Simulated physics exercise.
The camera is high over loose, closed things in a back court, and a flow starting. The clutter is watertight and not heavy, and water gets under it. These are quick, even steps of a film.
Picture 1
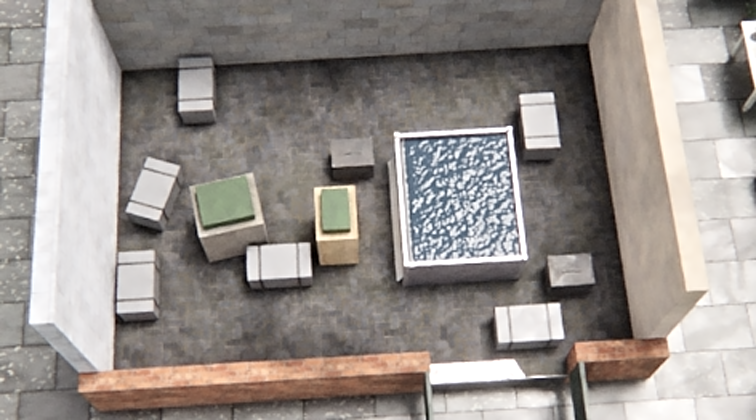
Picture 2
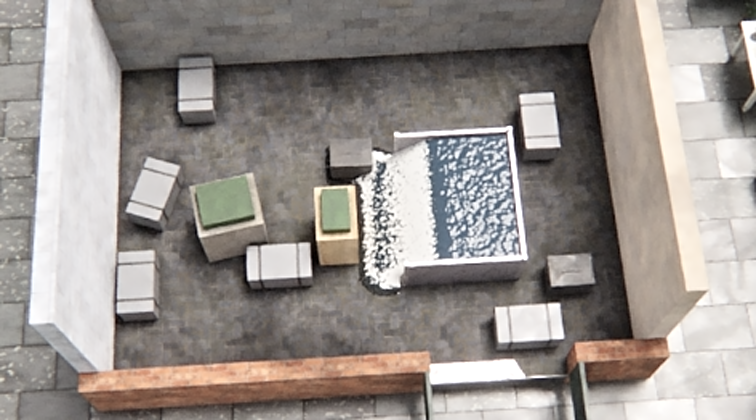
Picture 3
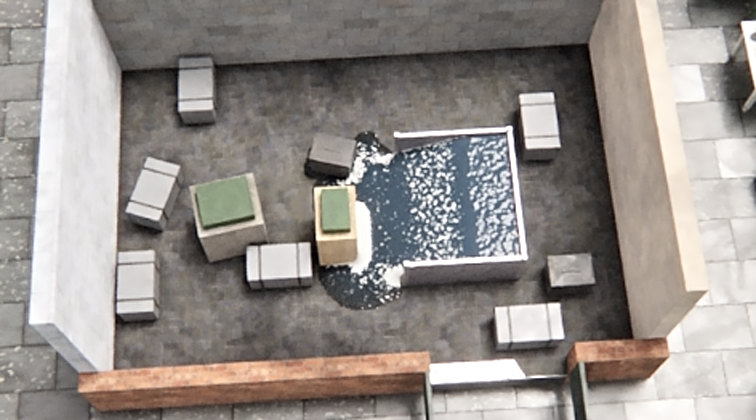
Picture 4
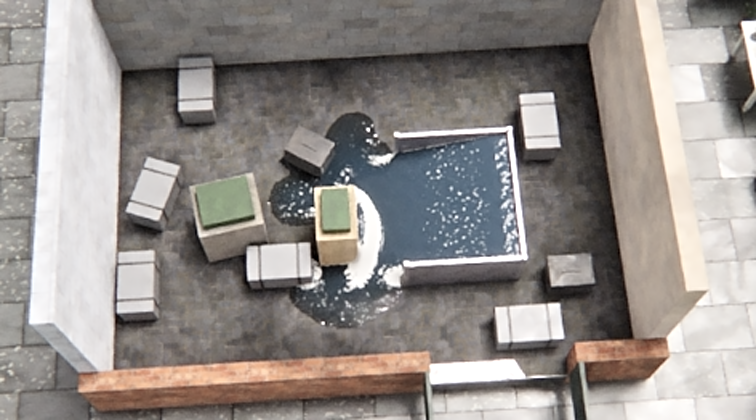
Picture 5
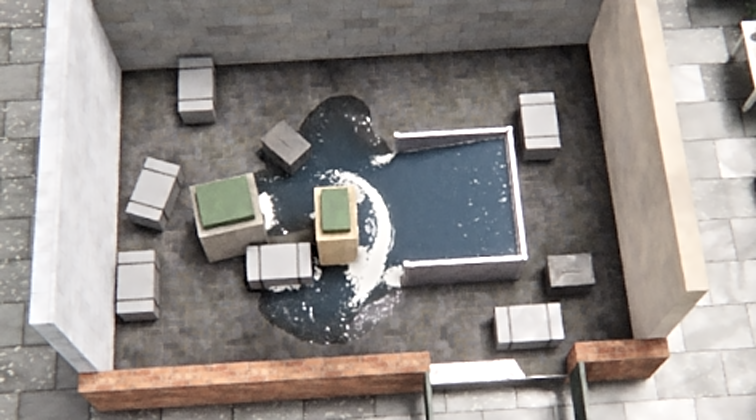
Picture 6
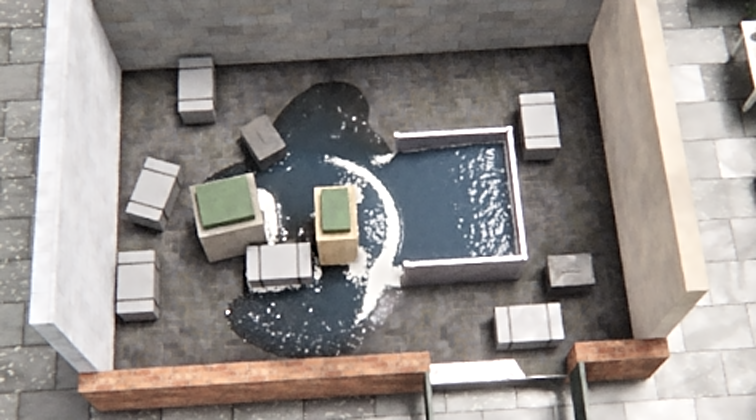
At the start, pale and dark boxes and two green-topped blocks sit in a walled court beside a square tank of water. The tank's left side opens and water pours out leftward, spreading around the blocks. One small dark box slides up and to the left, turning, while the others stay put.
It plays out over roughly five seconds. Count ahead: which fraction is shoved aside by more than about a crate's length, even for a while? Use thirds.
It is from one to two thirds.
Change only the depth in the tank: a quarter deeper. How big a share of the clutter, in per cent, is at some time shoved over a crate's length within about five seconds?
Some 60 per cent.
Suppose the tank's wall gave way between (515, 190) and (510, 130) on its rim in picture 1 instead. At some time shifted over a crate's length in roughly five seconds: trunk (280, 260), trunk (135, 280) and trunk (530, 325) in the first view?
One after the other: Under that, never so far, pushed that far.
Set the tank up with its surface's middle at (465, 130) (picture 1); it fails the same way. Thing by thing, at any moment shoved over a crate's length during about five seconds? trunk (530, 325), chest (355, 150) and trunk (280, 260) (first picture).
In that order: Never so far, yes, yes.
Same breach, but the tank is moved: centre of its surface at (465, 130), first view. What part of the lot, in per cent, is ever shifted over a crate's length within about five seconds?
Roughly 60 per cent.
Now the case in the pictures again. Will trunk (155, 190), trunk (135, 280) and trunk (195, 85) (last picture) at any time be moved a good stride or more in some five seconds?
As listed: Shifted that much, that far or more, yes.
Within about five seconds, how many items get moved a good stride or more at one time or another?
I count 5.
A moment on, 1 of 8 are well off their spots; 0 afloat.
Next, 2 of 8 are well off their spots; 2 afloat.
Later, 4 of 8 are well off their spots; 5 afloat.
In the end, 5 of 8 are well off their spots, and 5 have been at some point; 5 afloat.
